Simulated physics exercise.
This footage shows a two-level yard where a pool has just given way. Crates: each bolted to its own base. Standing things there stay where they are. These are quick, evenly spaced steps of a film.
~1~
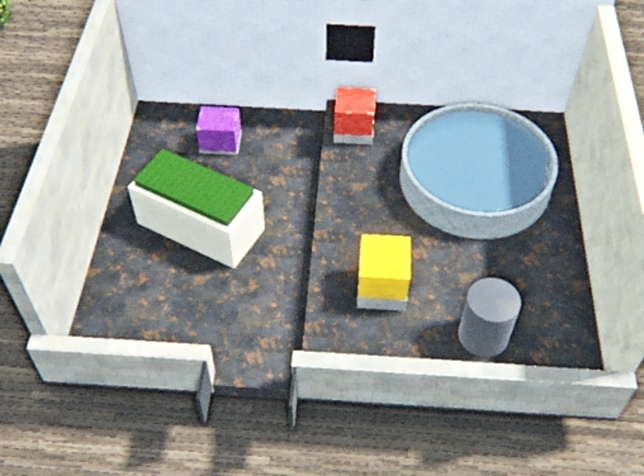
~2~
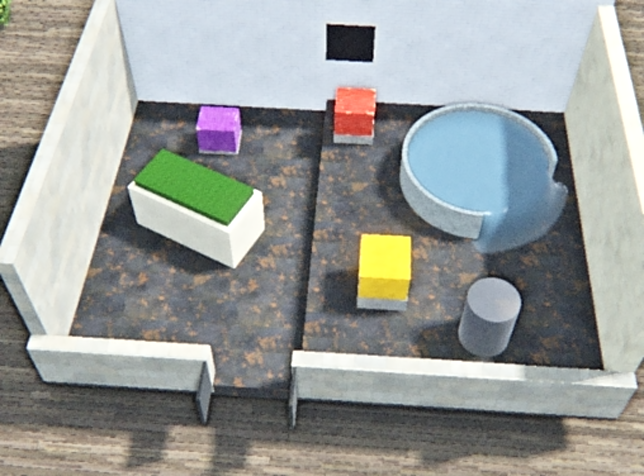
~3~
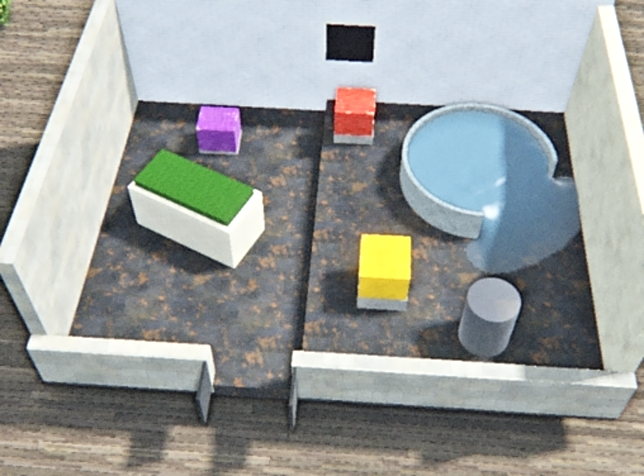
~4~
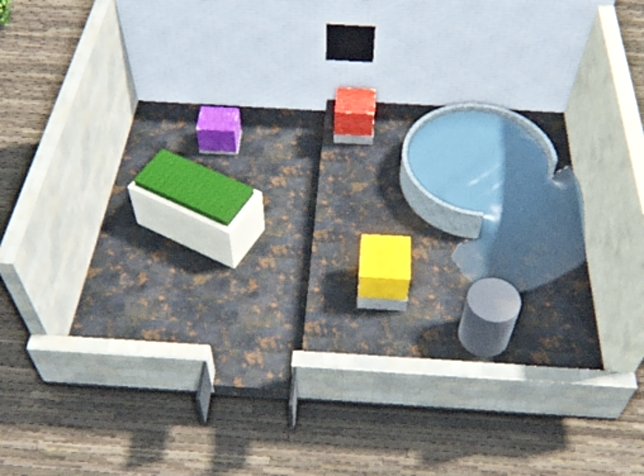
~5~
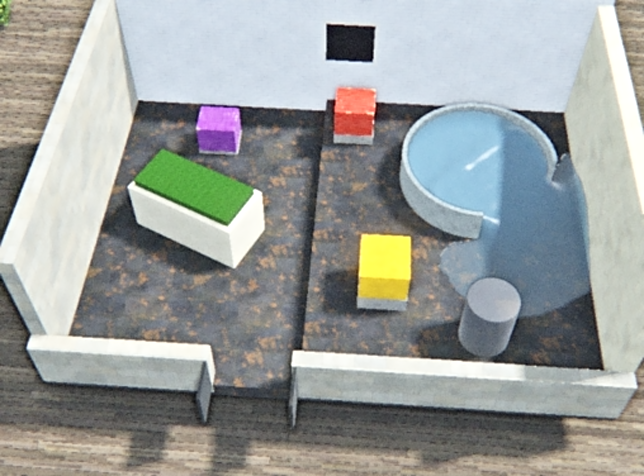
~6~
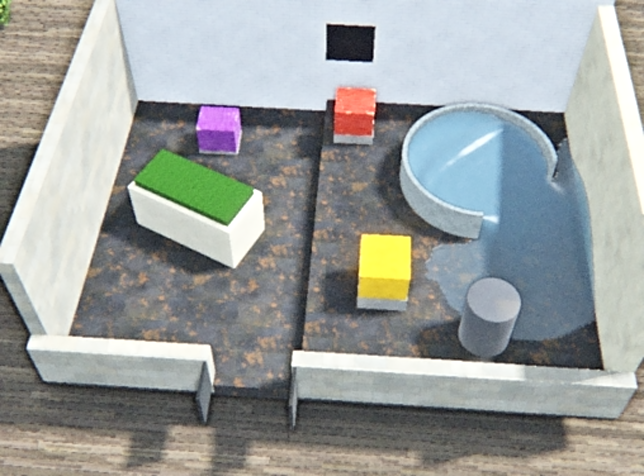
Water pouring through a gap in a round pool's wall, spreading across the dark floor and around a grey cylinder.
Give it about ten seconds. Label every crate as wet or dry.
Purple crate: Wet; yellow crate: Dry; red crate: Dry.
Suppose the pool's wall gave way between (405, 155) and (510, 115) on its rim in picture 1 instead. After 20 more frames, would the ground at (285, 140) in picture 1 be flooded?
Submerged.
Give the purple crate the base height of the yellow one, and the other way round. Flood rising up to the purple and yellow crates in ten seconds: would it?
Purple crate untouched, yellow crate drenched.
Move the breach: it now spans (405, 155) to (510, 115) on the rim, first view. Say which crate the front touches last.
My pick is the yellow one.
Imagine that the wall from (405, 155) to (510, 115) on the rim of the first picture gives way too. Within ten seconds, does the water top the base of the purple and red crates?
In that case the purple one is flooded and the red one is flooded.
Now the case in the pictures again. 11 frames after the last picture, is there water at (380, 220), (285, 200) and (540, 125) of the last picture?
First spot clear, second spot clear, third spot swamped.
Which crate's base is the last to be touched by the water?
Note: The crate marked purple.
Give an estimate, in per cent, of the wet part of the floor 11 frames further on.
My estimate is close to 20 per cent.
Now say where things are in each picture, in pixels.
The first frame shows the round pool at (479, 160) is whole and still.
In the second frame, water pours out at (531, 216) and has run to (480, 248).
In the third frame, water pours out at (530, 217) and has run to (481, 266).
In the fourth frame, water pours out at (530, 217) and has run to a hidden place.
In the fifth frame, water pours out at (530, 217) and has run to a hidden place.
In the sixth frame, the front is at (529, 336), out from the gap at (530, 218).
A moment on, water covers 15 % of the floor; the purple crate not reached, the yellow crate not reached, the red crate not reached.
Next, water covers 20 % of the floor; the purple crate not reached, the yellow crate water round its plinth, the red crate not reached.
Then, water covers 40 % of the floor; the purple crate not reached, the yellow crate water round its plinth, the red crate not reached.
Later, water covers 80 % of the floor; the purple crate water round its plinth, the yellow crate water round its plinth, the red crate water round its plinth.
In the end, water covers 100 % of the floor; the purple crate was topped, the yellow crate stayed above the water, the red crate stayed above the water.
